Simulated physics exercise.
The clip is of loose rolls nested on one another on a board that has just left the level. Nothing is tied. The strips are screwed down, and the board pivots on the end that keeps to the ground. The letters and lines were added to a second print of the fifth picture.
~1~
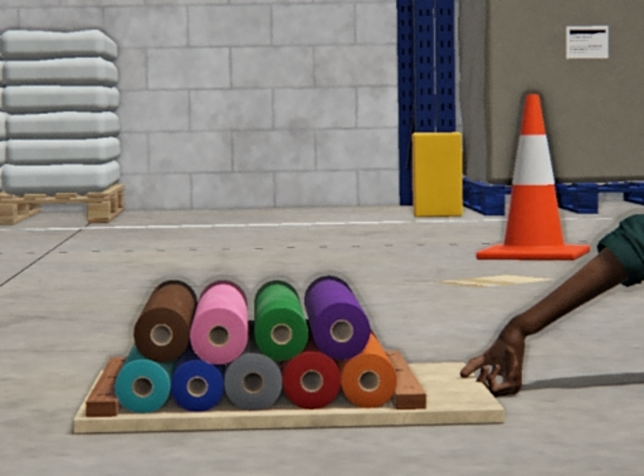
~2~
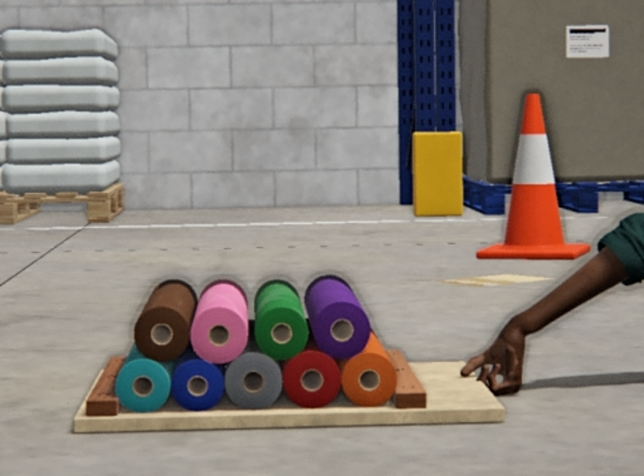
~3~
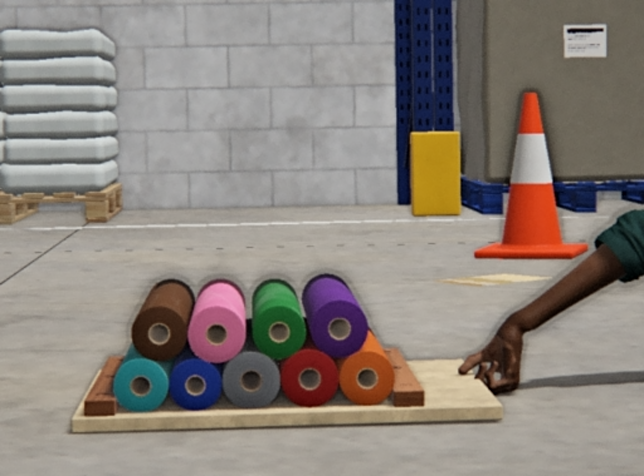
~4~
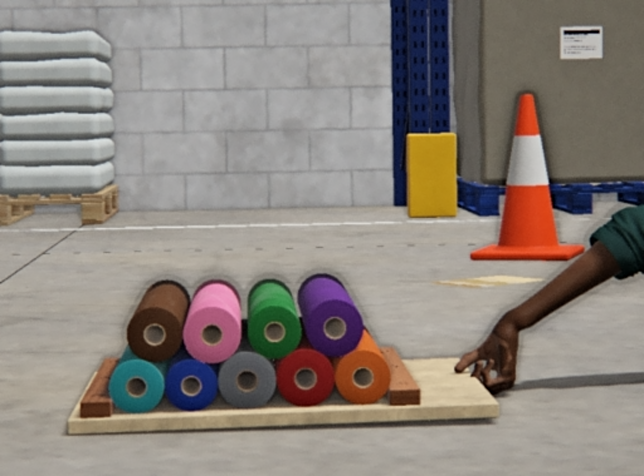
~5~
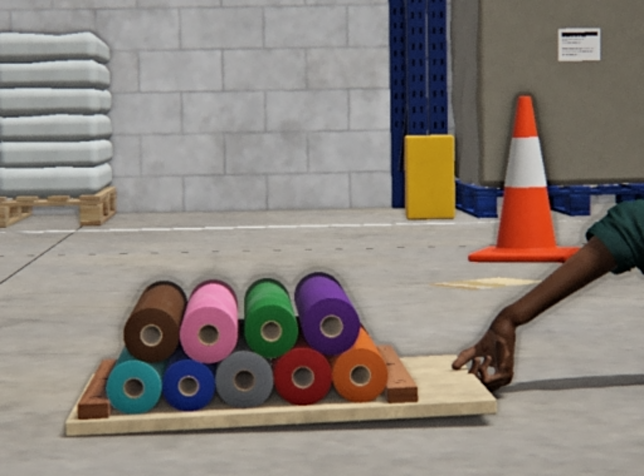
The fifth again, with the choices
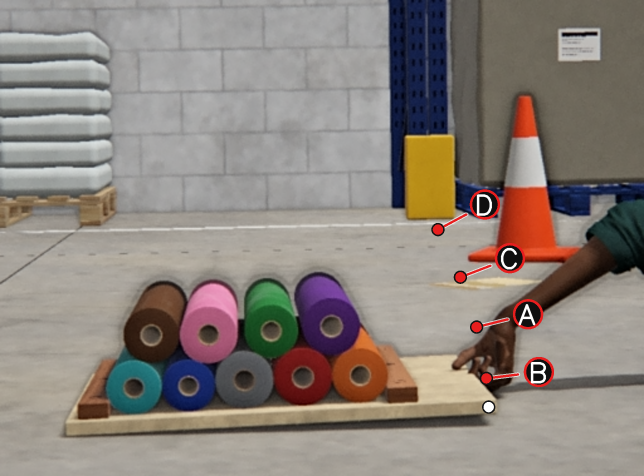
At the start, nine coloured rolls sit in two rows between wooden strips on a board lying nearly flat on a warehouse floor, a hand gripping its right end. The hand then raises that end very slightly, tilting the board a little down to the left, while the rolls stay nested together.
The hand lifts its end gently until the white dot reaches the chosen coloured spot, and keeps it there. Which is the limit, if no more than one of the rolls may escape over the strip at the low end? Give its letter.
The answer is mark C.
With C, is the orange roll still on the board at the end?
Yes.
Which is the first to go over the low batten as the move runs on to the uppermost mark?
The brown one.
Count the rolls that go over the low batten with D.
At D the number is two.
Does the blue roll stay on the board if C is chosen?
Yes, with C.
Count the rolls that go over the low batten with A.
It comes to none.
On the marked copy, A at (476, 327); B at (486, 378); C at (460, 277); D at (438, 229); the white dot at (489, 407).
Taking C. A third of the way, board at 14°.
Two thirds of the way, board at 20°.
When it is over, board at 20°, none over the low batten.
As for the rest, A none over the low batten; B none over the low batten; D two over the low batten (pink, brown).
